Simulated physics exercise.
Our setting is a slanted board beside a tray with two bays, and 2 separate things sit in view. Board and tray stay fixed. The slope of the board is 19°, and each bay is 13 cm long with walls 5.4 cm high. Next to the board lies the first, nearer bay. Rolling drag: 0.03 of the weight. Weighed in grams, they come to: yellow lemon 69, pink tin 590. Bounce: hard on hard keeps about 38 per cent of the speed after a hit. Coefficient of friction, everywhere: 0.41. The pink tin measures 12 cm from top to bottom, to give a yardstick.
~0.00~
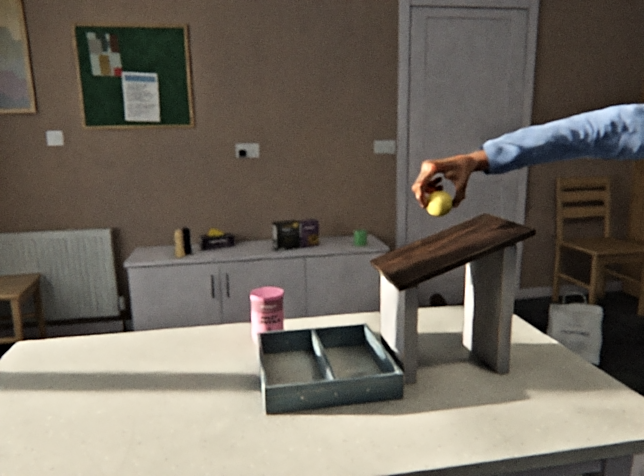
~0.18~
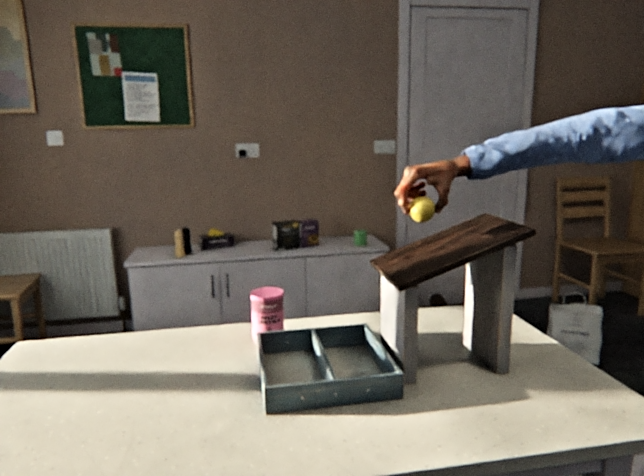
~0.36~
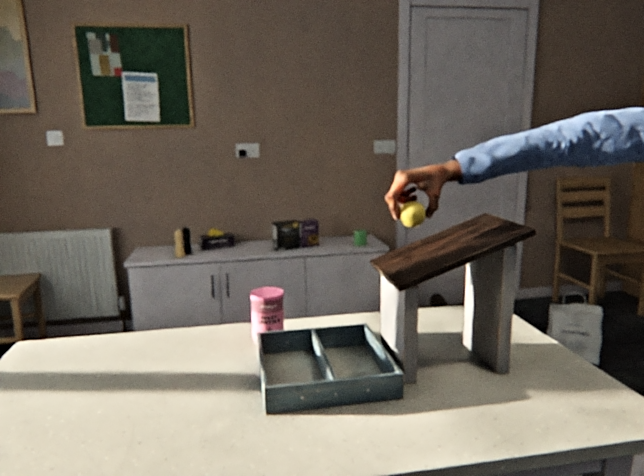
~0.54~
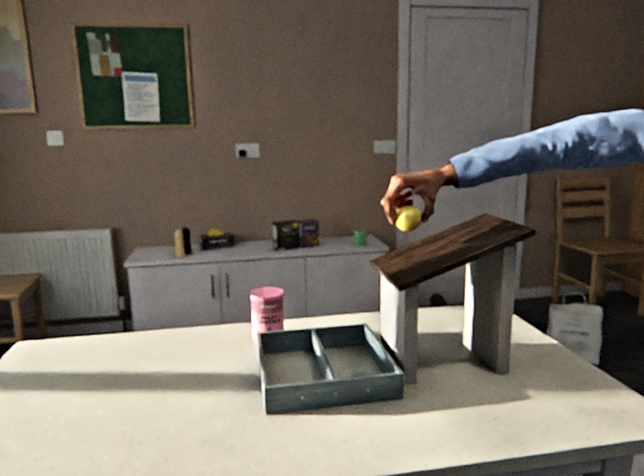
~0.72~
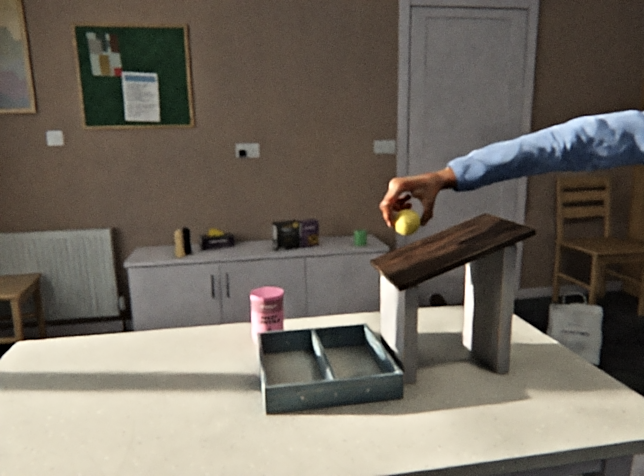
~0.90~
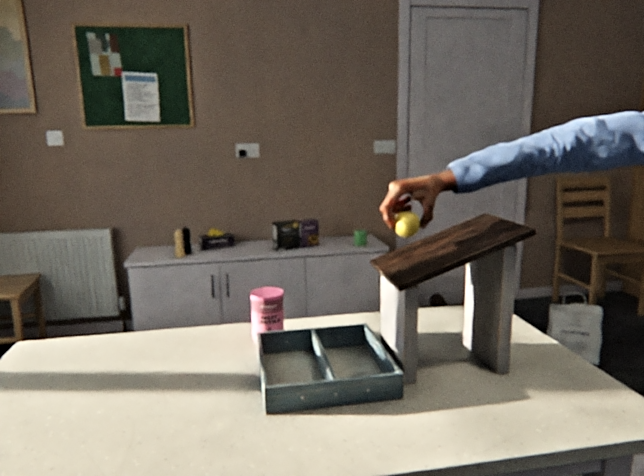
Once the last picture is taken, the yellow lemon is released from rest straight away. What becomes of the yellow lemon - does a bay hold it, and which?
The nearer bay holds it.
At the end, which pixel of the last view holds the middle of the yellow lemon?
Around (341, 361).
After 1.20 s, yellow lemon near (392, 255).
After 1.40 s, yellow lemon near (344, 316).
After 1.60 s, it is in the nearer bay; yellow lemon near (364, 358).
At rest (2.6 s), it is in the nearer bay; pink tin in place, give or take 4 cm. Seen from the same camera at the end, yellow lemon near (341, 361).
